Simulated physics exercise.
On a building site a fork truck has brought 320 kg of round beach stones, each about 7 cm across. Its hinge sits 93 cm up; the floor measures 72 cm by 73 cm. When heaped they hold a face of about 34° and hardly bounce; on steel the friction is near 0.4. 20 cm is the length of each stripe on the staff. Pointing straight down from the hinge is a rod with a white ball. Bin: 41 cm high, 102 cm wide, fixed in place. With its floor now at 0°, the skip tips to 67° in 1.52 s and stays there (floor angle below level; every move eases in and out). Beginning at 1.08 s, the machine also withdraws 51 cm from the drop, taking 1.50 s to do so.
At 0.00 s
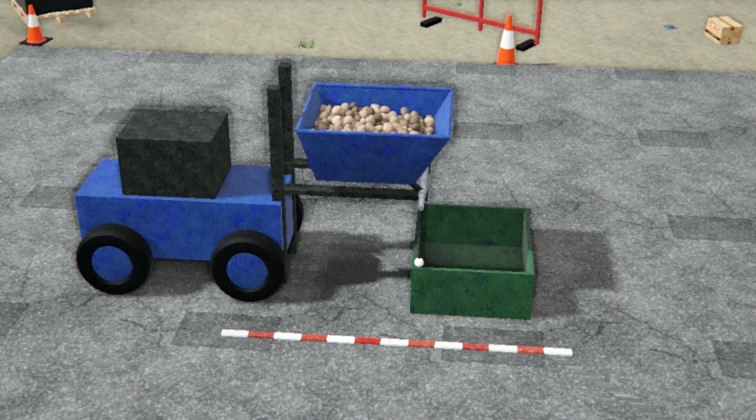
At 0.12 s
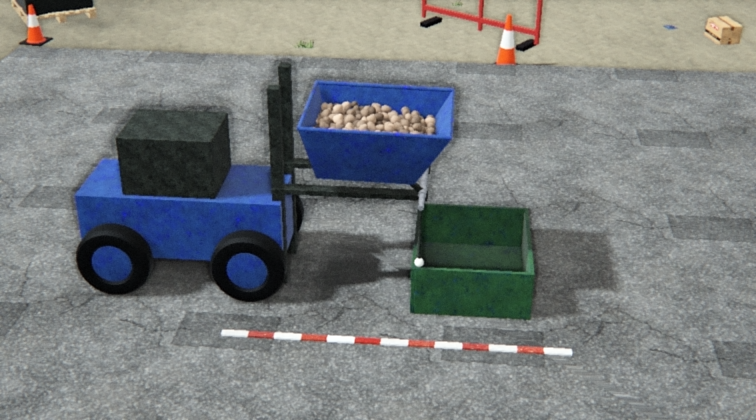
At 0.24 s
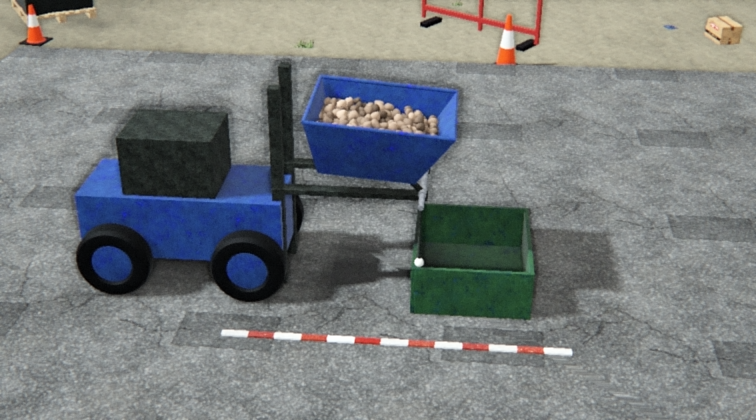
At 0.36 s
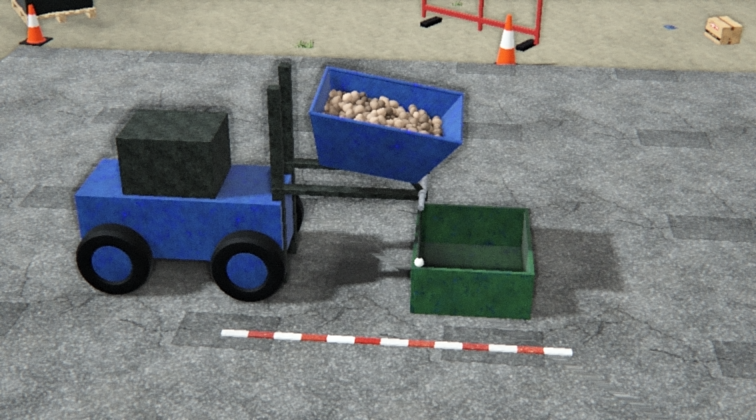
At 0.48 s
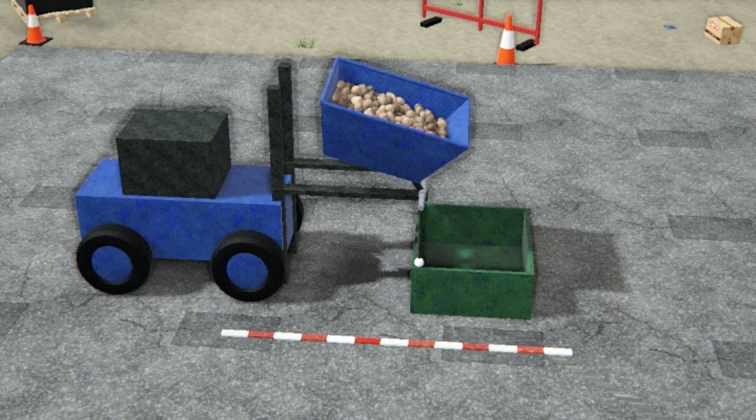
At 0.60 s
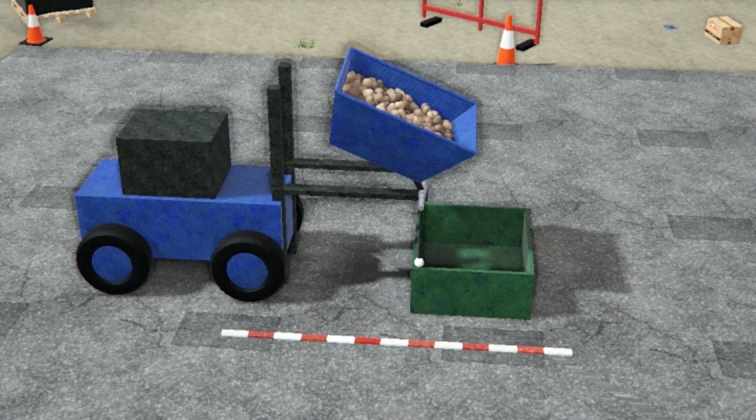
A blue fork truck with a dark block on top stands at the left of a grey paved building site, seen from above and to the side. Its forks carry a blue skip of round brown stones beside an open green box, with a red-and-white pole in front and cones behind. The skip tilts steadily rightward, its left side rising and the stones tilting with it, while truck and camera stay still.
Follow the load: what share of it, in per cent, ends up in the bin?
I would say roughly 70 per cent.
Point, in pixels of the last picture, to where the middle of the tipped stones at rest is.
Middle at around (489, 274), I'd say.
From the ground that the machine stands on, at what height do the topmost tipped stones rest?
Near 56 cm up from the ground.
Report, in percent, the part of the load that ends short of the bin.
Estimated share: Approx. 0 %.
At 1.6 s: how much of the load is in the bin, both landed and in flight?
20 per cent, give or take.
After 1.1 s the floor is at 57°; 100 % in the skip; the foremost stones are at (492, 168).
After 1.6 s the floor is at 67°; 69 % in the skip, 21 % in the bin, 10 % beside or beyond the bin; the foremost stones are at (565, 273).
After 3.0 s the floor is at 67°; 21 % in the skip, 49 % in the bin, 30 % beside or beyond the bin; the foremost stones are past the picture's edge.
After 5.5 s the floor is at 67°; 0 % in the skip, 70 % in the bin, 30 % beside or beyond the bin; the foremost stones are past the picture's edge.
